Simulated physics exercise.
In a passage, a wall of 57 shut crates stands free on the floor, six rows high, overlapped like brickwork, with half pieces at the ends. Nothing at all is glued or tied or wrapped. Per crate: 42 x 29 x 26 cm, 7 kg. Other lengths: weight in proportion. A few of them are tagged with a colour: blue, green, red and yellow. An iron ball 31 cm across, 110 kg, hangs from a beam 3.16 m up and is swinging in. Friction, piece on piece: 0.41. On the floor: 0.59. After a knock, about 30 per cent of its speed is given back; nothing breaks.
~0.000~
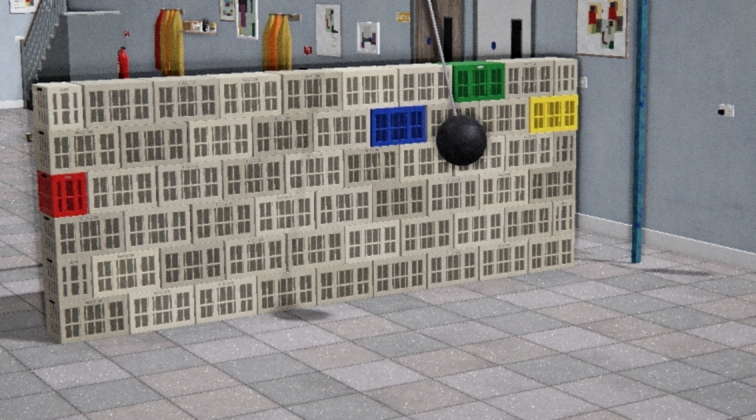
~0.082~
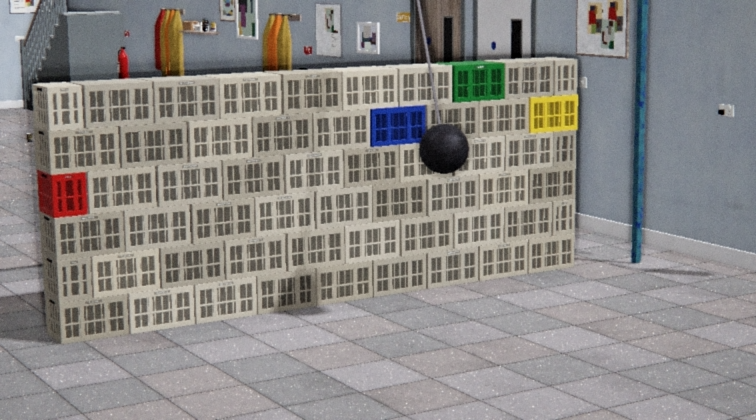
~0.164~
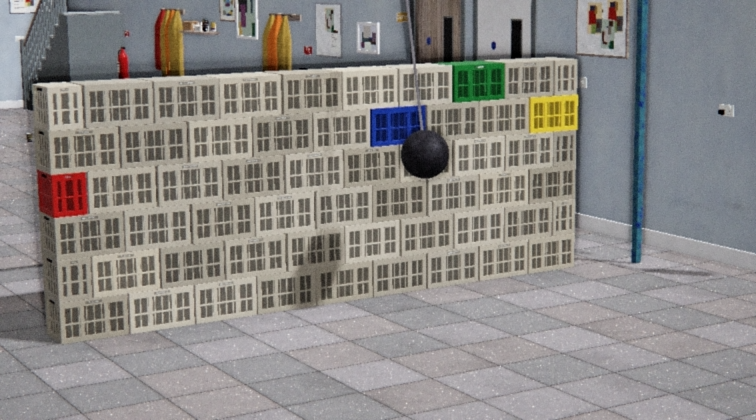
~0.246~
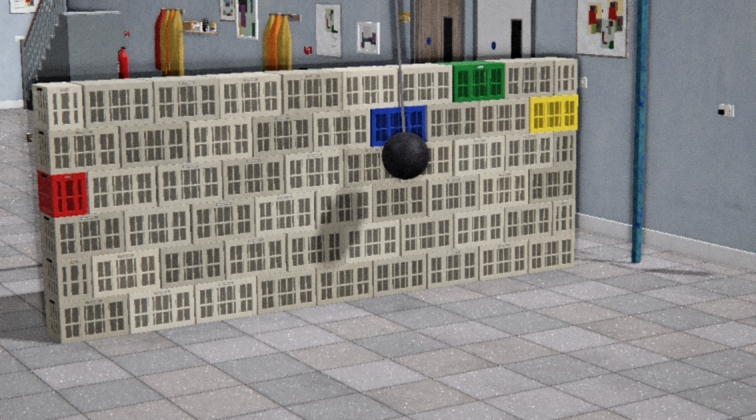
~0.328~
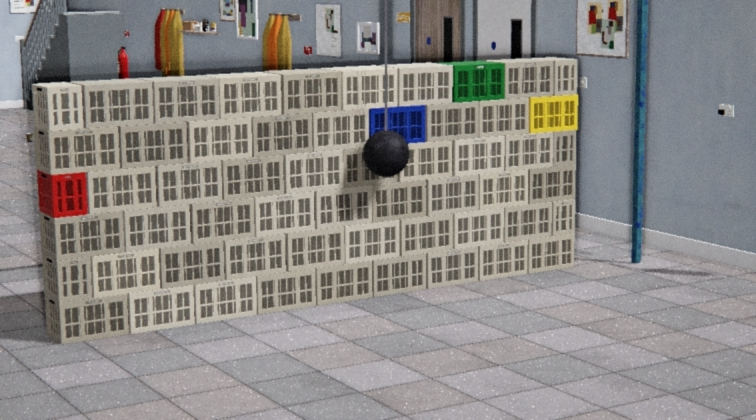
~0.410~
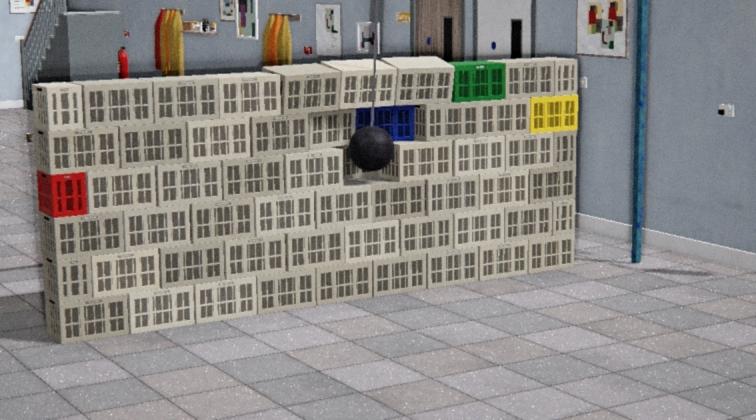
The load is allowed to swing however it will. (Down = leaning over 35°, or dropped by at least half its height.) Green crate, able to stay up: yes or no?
Yes.
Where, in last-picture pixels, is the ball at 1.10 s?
Around (312, 99).
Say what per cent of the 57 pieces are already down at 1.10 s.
By then, 10 per cent.
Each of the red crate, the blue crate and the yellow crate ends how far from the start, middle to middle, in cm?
The red one ends 0 cm from its start, the blue one 200 cm and the yellow one 0 cm.
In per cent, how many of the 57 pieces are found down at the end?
That comes to around 10 percent.
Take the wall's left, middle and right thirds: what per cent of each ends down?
Per cent by third - left: 0; middle: 30; right: 0.
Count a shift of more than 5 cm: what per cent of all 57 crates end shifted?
10 percent.
After 0.64 s, line 19° past plumb; 4 of the 57 crates down; green crate unmoved; blue crate 30° from how it stood, 19 cm lower.
After 1.10 s, line 30° past plumb; 6 of the 57 crates down; green crate unmoved; blue crate 24° from how it stood, 84 cm lower.
After 2.20 s, line 19° before plumb; 6 of the 57 crates down; green crate unmoved; blue crate on its side.
In the end (3.3 s), line 2° before plumb; 6 of the 57 crates down; green crate unmoved; blue crate on its side; red crate unmoved. From the last view, middles, green crate near (469, 81), blue crate near (341, 226).
